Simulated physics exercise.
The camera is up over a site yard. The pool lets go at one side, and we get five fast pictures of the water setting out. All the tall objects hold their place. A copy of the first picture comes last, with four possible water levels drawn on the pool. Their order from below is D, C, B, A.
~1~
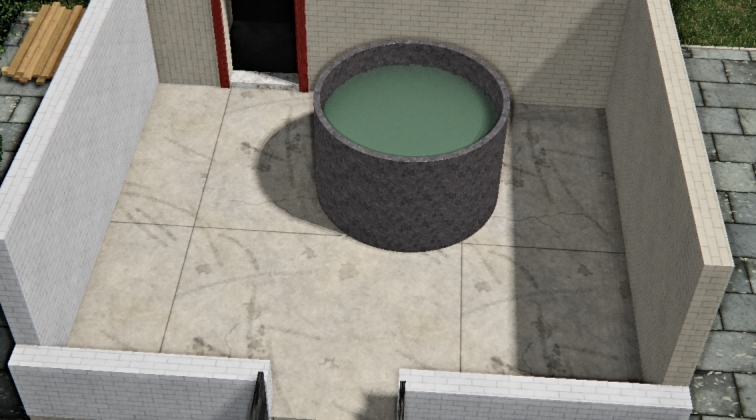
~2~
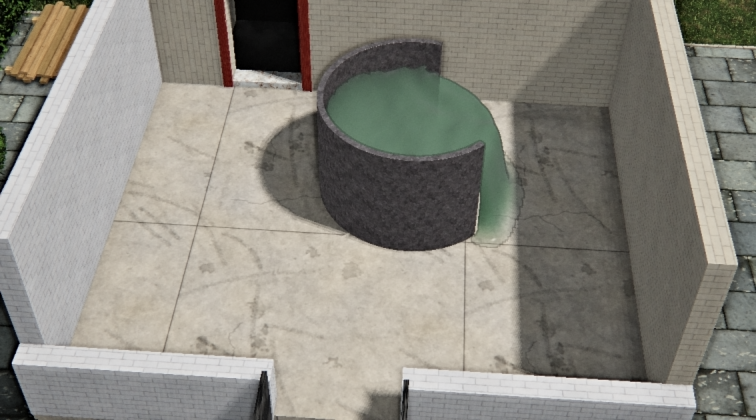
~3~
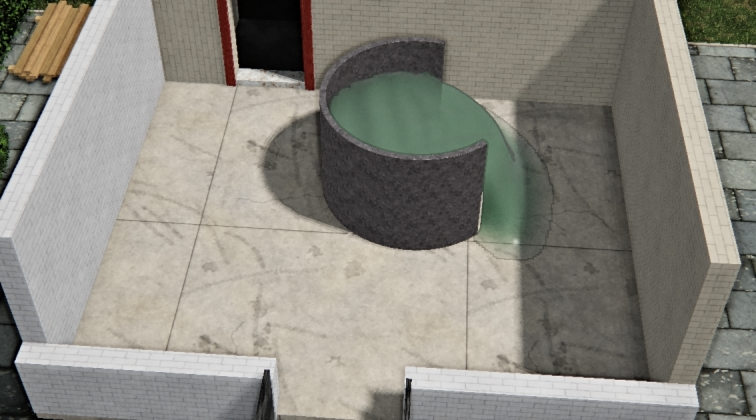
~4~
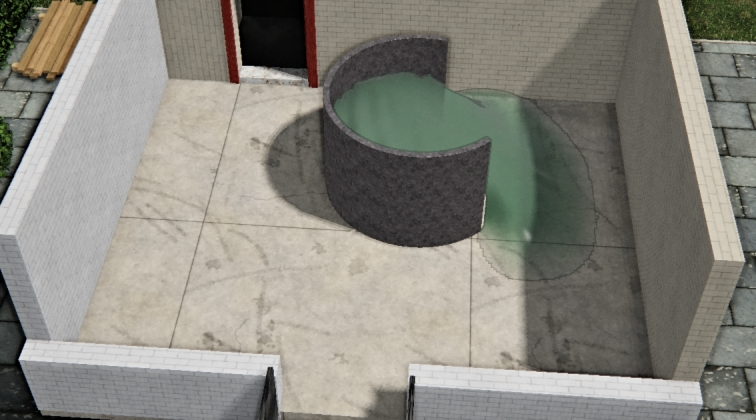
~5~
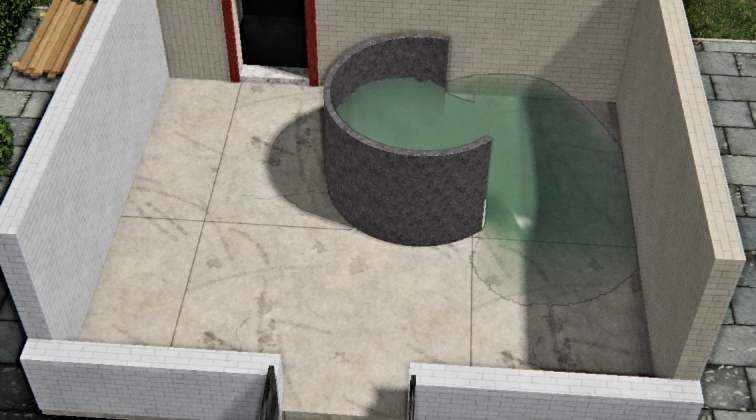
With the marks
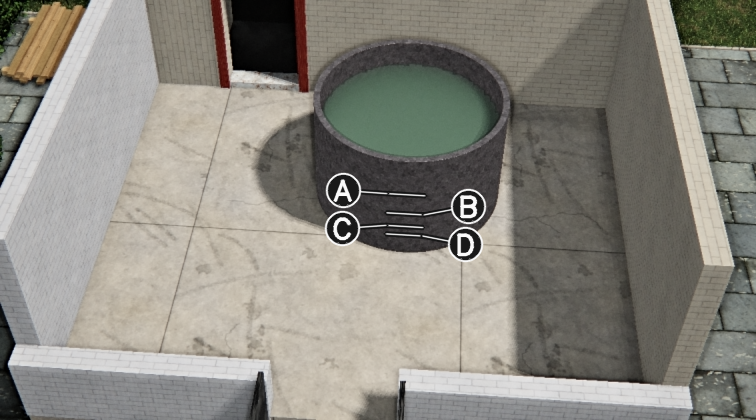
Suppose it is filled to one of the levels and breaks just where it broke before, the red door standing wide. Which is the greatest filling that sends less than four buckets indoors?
I would pick mark A.
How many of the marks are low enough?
All of the four.
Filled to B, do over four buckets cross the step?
No, that is safe.
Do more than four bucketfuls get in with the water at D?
No, that is safe.
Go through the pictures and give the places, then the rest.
In the first picture, water in the pool at rest, its middle at (411, 117); foot of the red doorway at (265, 89); open gate at (335, 361).
In the second picture, front seen at (479, 236), 3 % of the ground wet.
In the third picture, front seen at (531, 243), 7 % of the ground wet.
In the fourth picture, front seen at (563, 268), 14 % of the ground wet.
In the fifth picture, front seen at (605, 286), 23 % of the ground wet.
On the marked copy, A at (406, 194); B at (405, 213); C at (404, 226); D at (404, 234); from the bottom up D, C, B, A.
Choosing A, a bucket or two gets in.
Choosing B, nothing gets over.
Choosing C, nothing gets over.
Choosing D, nothing gets over.
